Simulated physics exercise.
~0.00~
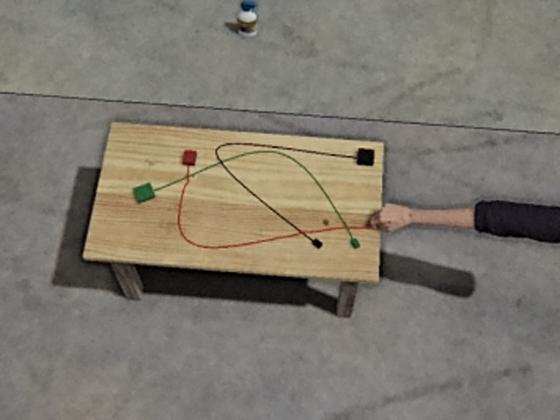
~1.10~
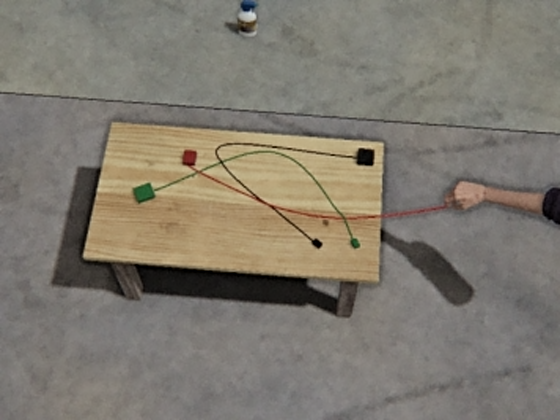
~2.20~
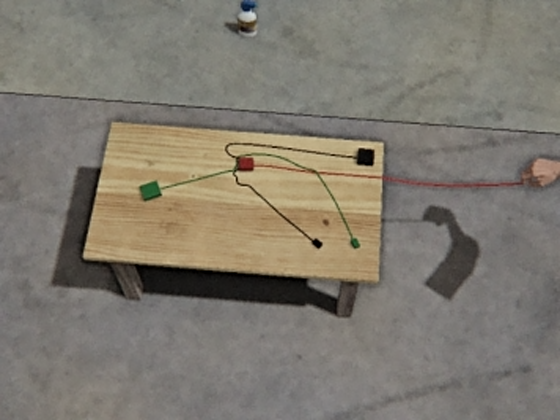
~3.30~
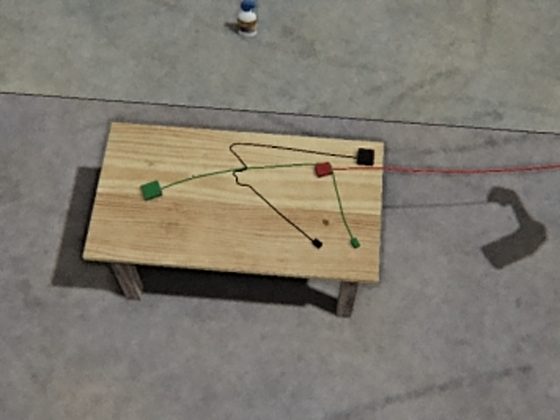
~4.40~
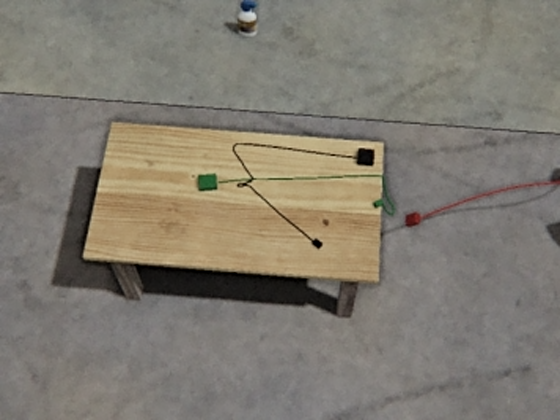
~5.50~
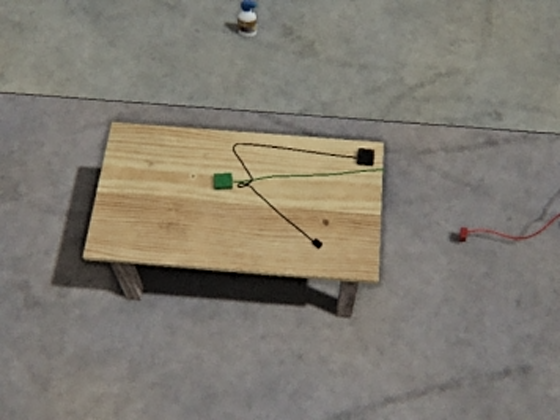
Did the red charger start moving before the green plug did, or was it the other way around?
The red charger started moving first, sliding right across the table while the green plug was still in its place. The green plug only moved later.
A hand pulled the red cable to the right across a wooden table, dragging its charger off the edge to the floor, while the green charger slid partway across, its plug end slipped over the side, and the black charger stayed put.
